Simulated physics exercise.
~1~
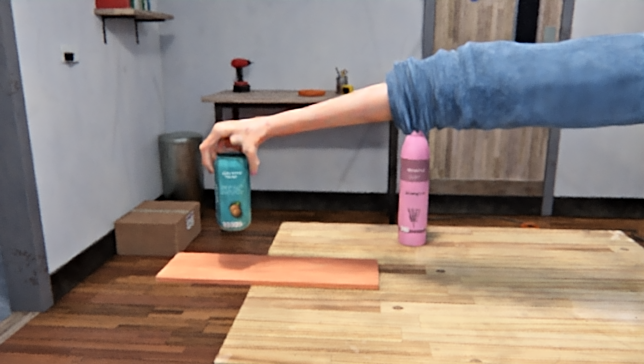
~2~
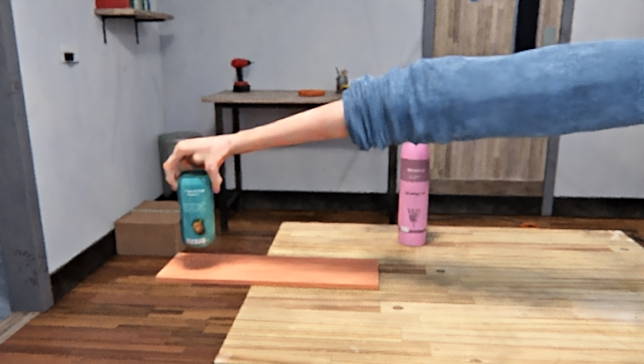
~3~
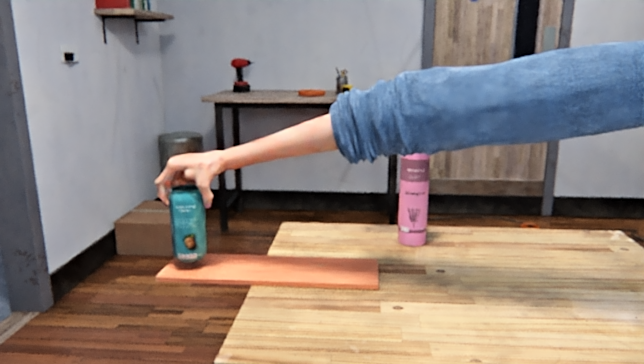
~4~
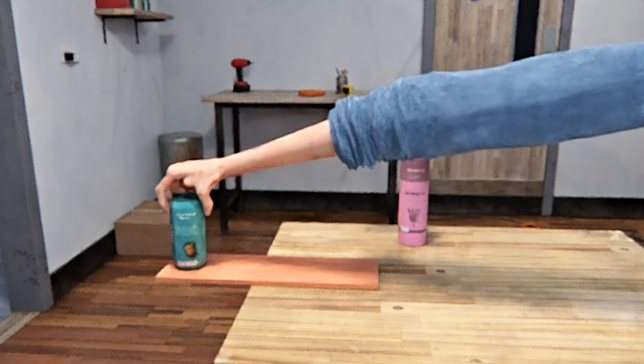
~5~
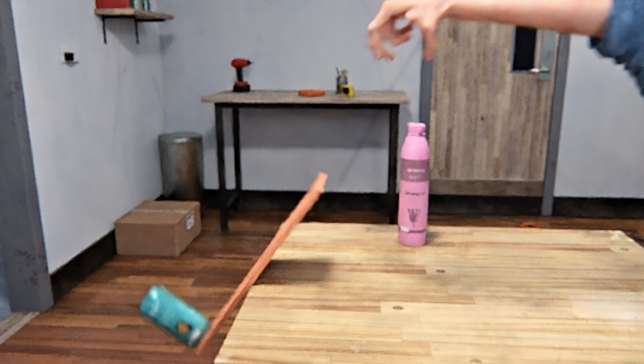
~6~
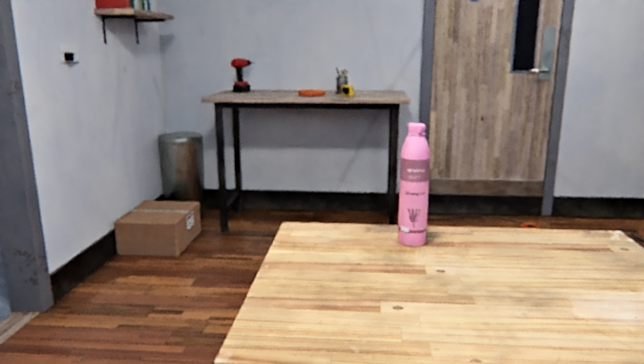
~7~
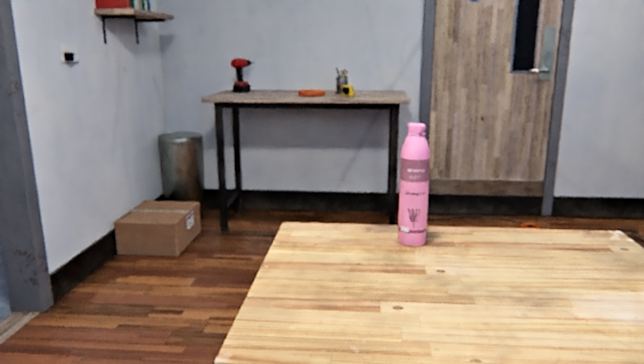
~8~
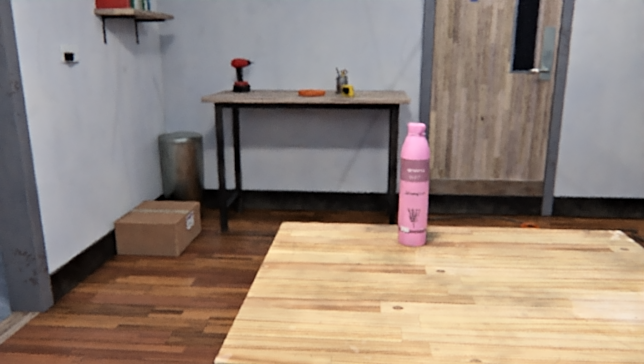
At a table's edge, a hand sets a turquoise can on an overhanging plank, and both fall.
